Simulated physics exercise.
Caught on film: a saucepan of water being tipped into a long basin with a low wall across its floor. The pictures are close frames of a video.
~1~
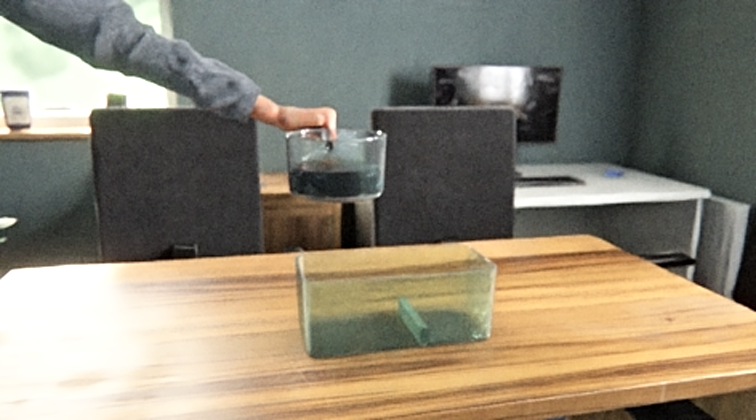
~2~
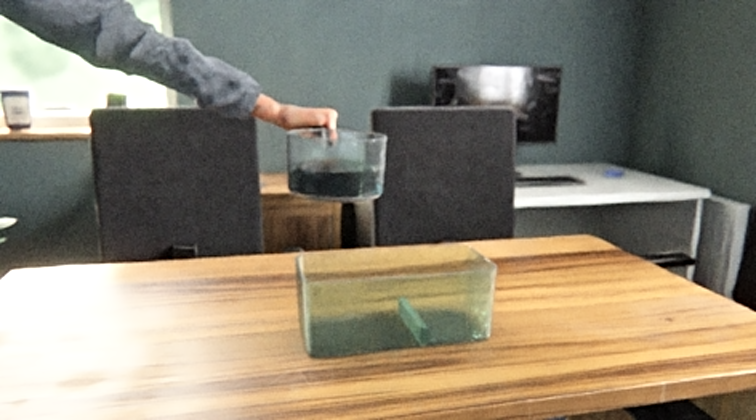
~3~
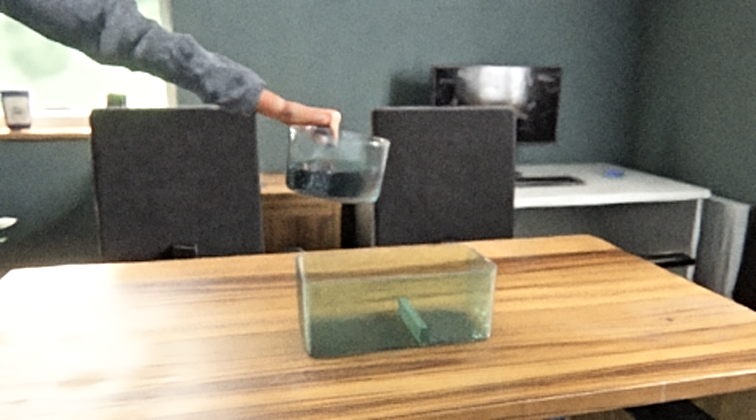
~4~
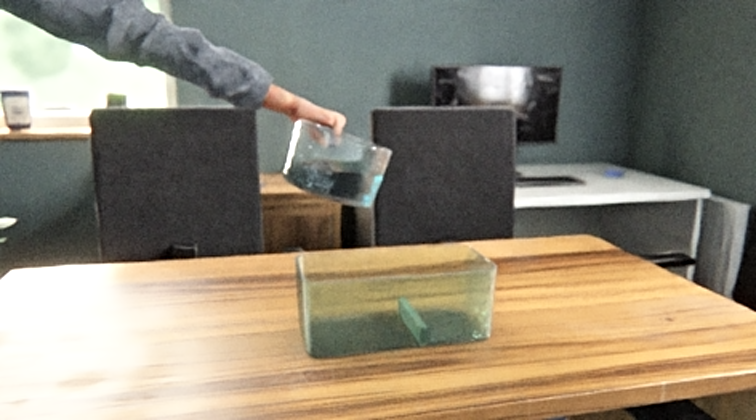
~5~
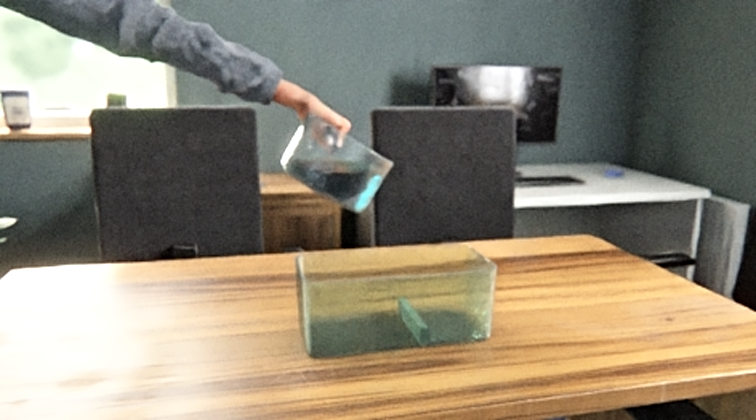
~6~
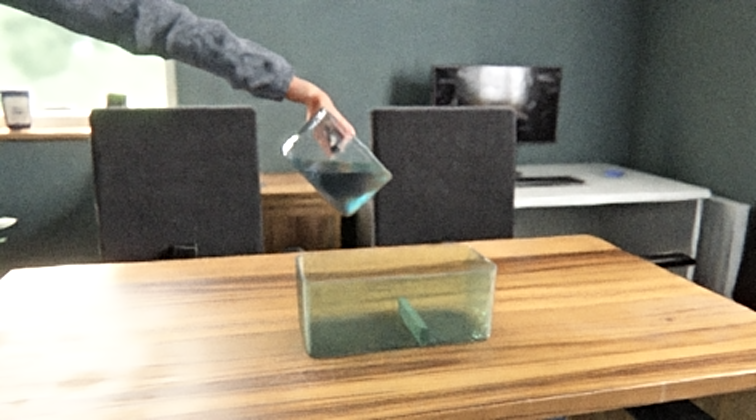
Above a wooden table, a hand tilts a clear container of dark liquid to the right.
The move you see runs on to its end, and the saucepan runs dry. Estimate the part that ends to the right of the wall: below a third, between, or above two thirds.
The share right of the wall is between a third and two thirds.
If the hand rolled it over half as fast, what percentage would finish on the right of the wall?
Some 60 per cent.
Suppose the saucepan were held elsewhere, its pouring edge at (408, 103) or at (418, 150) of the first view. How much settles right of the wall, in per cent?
Near 75 % and 75 %.
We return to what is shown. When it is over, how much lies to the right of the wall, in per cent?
Near 45 %.
A moment on, the saucepan is tipped on its side and 37 per cent is still to pour, 5 is left of the wall and 18 right of it.
Next, the saucepan is tipped right over and 10 per cent is still to pour, 33 is left of the wall and 44 right of it.
Then the saucepan is tipped right over and 1 per cent is still to pour, 53 is left of the wall and 42 right of it.
Later the saucepan is tipped right over and 0 per cent is still to pour, 56 is left of the wall and 42 right of it.
In the end 56 per cent lies left of the wall, 43 right of it and 1 outside.
